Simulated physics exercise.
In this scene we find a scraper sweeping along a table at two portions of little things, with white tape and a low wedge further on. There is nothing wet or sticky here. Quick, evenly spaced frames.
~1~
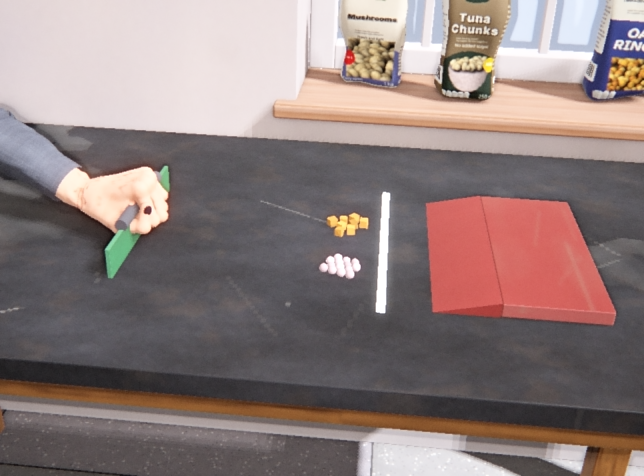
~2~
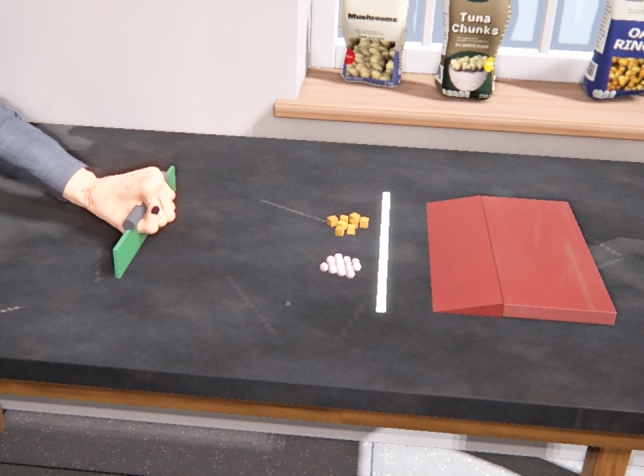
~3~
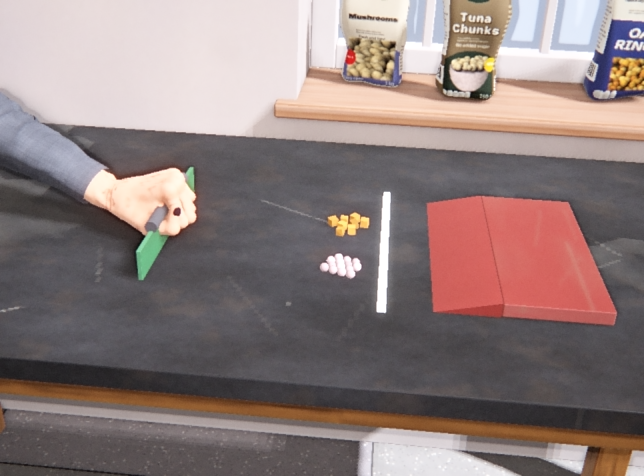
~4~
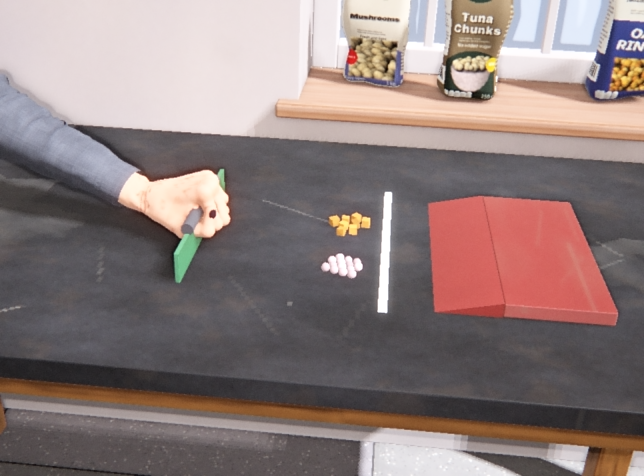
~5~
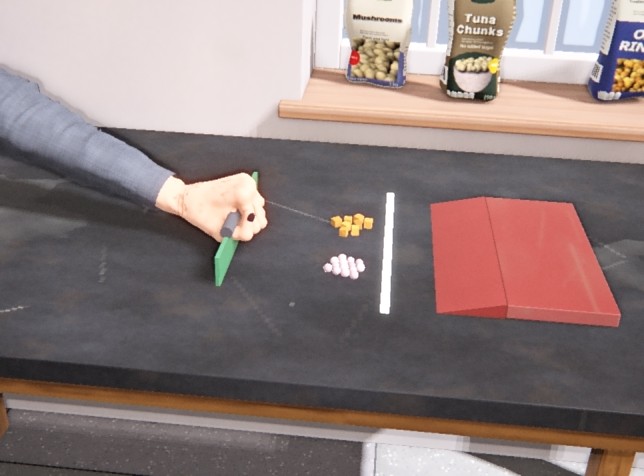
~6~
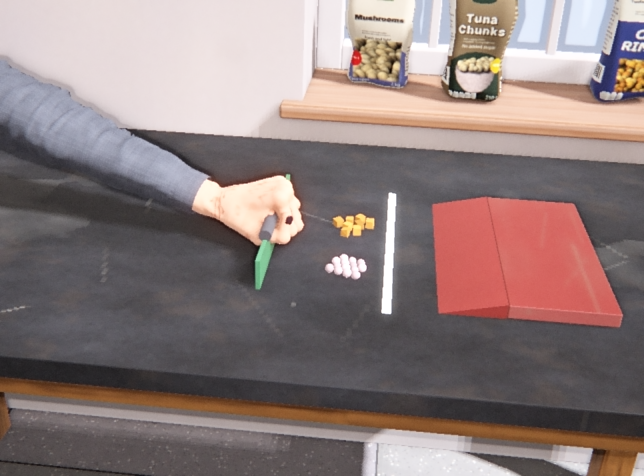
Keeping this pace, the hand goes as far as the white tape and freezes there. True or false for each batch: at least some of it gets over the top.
The nearer batch: True; the farther batch: False.
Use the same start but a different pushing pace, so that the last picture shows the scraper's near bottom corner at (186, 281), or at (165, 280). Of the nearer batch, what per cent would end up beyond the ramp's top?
Around 10 % and around 0 %.
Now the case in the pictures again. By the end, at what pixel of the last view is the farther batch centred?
About (430, 234).
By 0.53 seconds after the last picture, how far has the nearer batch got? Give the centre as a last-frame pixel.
I'd place its centre close to (535, 270).
Then, 0.12 s later than the last frame, scraper still moving, near (346, 218); nearer batch every one short of the ramp; farther batch every one short of the ramp.
Then, 0.25 s later than the last frame, scraper stopped at the white tape; nearer batch about a tenth on the ramp, the larger part short of the ramp; farther batch every one short of the ramp.
Then, 0.53 s later than the last frame, scraper stopped at the white tape; nearer batch every one past the top; farther batch roughly half on the ramp, roughly half short of the ramp.
When it is over, scraper stopped at the white tape; nearer batch every one past the top; farther batch not one past the top, about a tenth on the ramp, the larger part short of the ramp.
